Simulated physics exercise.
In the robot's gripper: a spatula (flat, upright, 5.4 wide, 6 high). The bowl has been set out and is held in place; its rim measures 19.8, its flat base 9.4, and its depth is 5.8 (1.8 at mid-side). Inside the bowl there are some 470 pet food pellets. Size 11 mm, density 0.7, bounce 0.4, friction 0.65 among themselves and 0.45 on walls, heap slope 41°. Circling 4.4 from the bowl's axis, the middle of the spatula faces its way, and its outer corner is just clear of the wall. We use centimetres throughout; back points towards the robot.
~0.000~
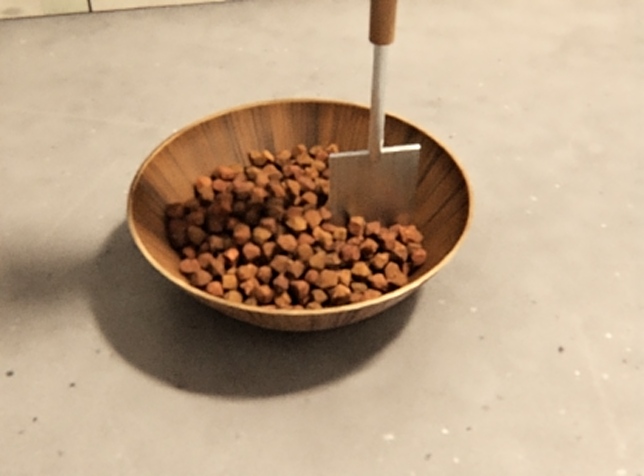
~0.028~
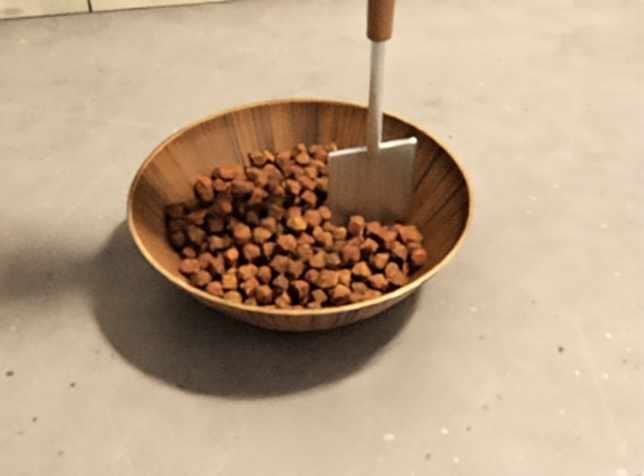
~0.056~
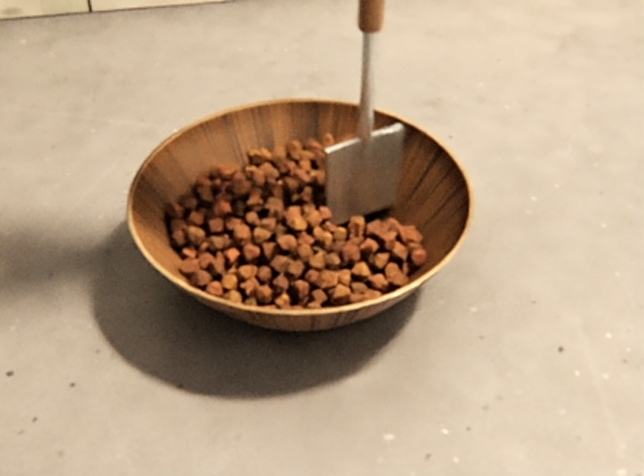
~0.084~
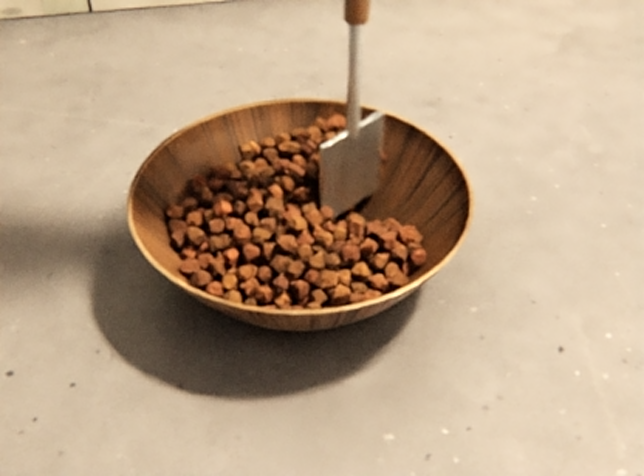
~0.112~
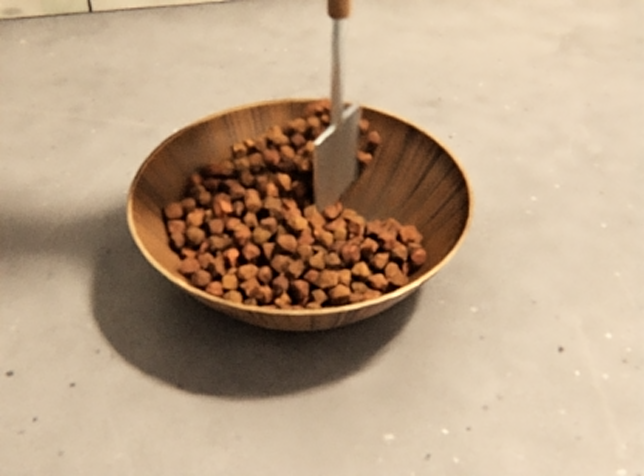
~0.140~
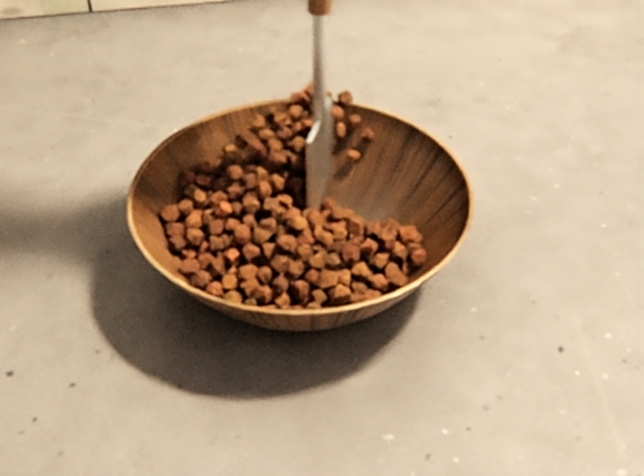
At the start, a metal spatula with a wooden handle stands in the right side of a wooden bowl of brown pellets, its flat blade facing the viewer. The blade sweeps leftward and toward the back while turning edge-on, pushing pellets into a heap at the far rim and baring the bowl's right wall.
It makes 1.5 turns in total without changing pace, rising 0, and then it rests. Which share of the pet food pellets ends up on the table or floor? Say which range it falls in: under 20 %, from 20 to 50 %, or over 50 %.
It falls from 20 to 50 %.
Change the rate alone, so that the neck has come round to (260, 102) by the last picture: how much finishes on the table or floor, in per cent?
It comes to around 60 percent.
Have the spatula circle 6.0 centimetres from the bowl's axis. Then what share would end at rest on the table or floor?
Around 15 in a hundred, in that case.
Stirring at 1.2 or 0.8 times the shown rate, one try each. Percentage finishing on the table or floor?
First try close to 40, second close to 25, in per cent.
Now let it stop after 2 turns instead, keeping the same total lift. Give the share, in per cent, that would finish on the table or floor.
Close to 45 in a hundred.
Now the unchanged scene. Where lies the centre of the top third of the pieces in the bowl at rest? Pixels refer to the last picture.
Near (223, 264).
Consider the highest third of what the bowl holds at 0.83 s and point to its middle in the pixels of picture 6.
The centre lies near (264, 132) in the last picture.
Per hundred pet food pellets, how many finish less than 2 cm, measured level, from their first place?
Roughly 5 per cent.
By 0.48 s, 251° round, highest piece 9 above the table; 401 in the bowl, 44 on the table or floor, 21 in flight or on the tool.
By 0.83 s, 76° round, highest piece 8 above the table; 331 in the bowl, 125 on the table or floor, 10 in flight or on the tool.
By 1.20 s, 180° round, highest piece 7 above the table; 296 in the bowl, 170 on the table or floor.
By 1.90 s, 180° round, highest piece 7 above the table; 296 in the bowl, 170 on the table or floor.
Final count, 296 in the bowl, 170 on the table or floor. That is 36 % on the table or floor.
